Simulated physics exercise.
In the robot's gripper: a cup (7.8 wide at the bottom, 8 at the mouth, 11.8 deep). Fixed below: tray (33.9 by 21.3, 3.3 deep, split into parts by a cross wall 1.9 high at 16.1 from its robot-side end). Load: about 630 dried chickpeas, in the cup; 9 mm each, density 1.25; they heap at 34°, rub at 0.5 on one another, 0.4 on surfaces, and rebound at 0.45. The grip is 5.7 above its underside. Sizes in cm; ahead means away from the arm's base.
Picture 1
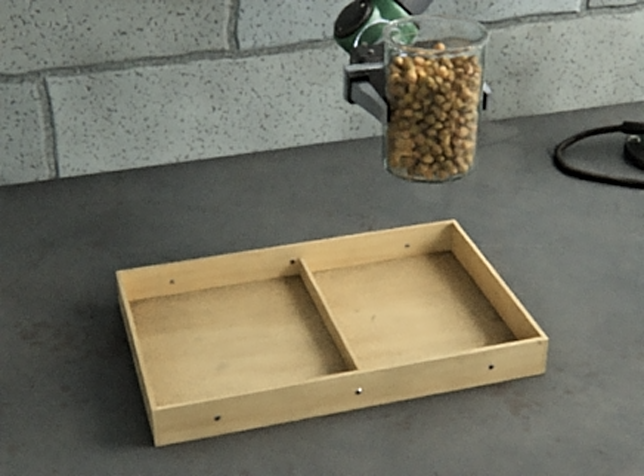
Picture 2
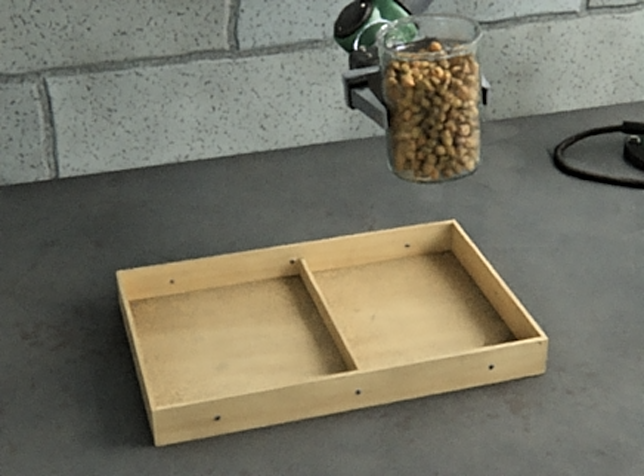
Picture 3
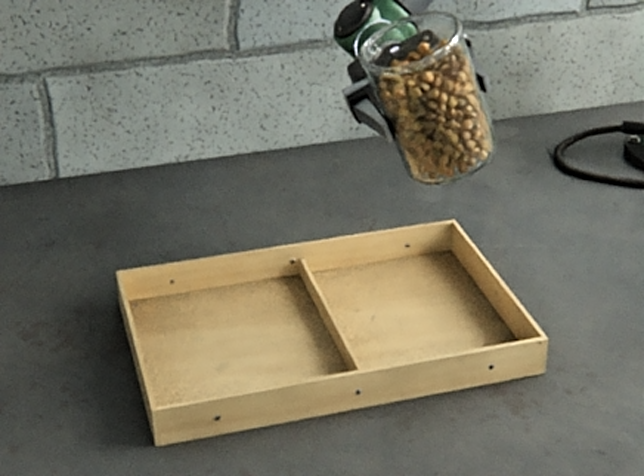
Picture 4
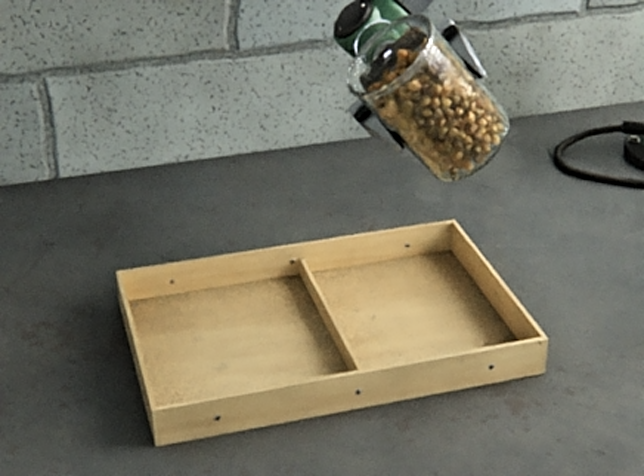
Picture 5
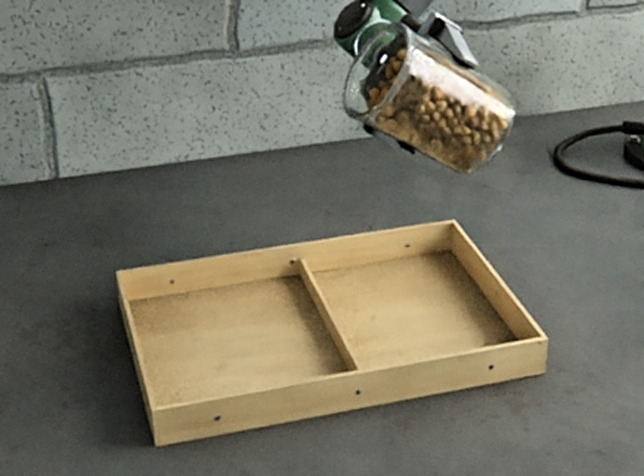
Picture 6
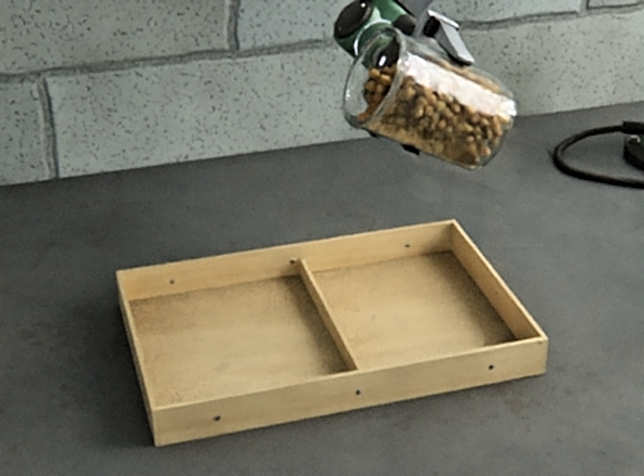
We see a robot gripper holding a clear cup of dried chickpeas above a divided wooden tray on a grey surface; the gripper steadily tilts the cup, its mouth turning left, and the chickpeas shift inside toward the rim.
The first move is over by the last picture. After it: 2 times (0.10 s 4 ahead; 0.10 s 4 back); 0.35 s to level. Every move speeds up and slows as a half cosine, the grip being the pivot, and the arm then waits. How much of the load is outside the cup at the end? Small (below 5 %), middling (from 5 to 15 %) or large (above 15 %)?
Share outside the cup: Large (above 15 %).
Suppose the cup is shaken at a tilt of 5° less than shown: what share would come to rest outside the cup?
Then about 20 per cent.
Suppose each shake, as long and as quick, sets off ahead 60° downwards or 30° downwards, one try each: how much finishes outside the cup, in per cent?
Some 5 and 10 per cent.
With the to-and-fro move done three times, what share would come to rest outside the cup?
Then about 30 per cent.
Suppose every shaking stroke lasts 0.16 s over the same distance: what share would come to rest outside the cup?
Then about 5 per cent.
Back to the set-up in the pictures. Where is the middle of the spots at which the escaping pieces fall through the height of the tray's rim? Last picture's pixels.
Around (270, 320).
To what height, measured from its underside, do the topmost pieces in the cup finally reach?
Roughly 9.0 cm.
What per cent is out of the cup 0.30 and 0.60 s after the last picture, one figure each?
About 15, 25.
Then, 0.30 s later, tilted 61° forward, highest piece 25 above the table; 548 in the cup, 6 in the far-side part, 80 in flight or on a rim.
Then, 0.60 s later, tilted 24° forward, highest piece 27 above the table; 478 in the cup, 133 in the far-side part, 11 in the robot-side part, 3 on the table or floor, 9 in flight or on a rim.
Then, 0.95 s later, level, highest piece 26 above the table; 477 in the cup, 138 in the far-side part, 14 in the robot-side part, 5 on the table or floor.
Then, 2.00 s later, level, highest piece 26 above the table; 477 in the cup, 138 in the far-side part, 14 in the robot-side part, 5 on the table or floor.
At rest, 477 in the cup, 138 in the far-side part, 14 in the robot-side part, 5 on the table or floor. That is 25 % outside the cup.
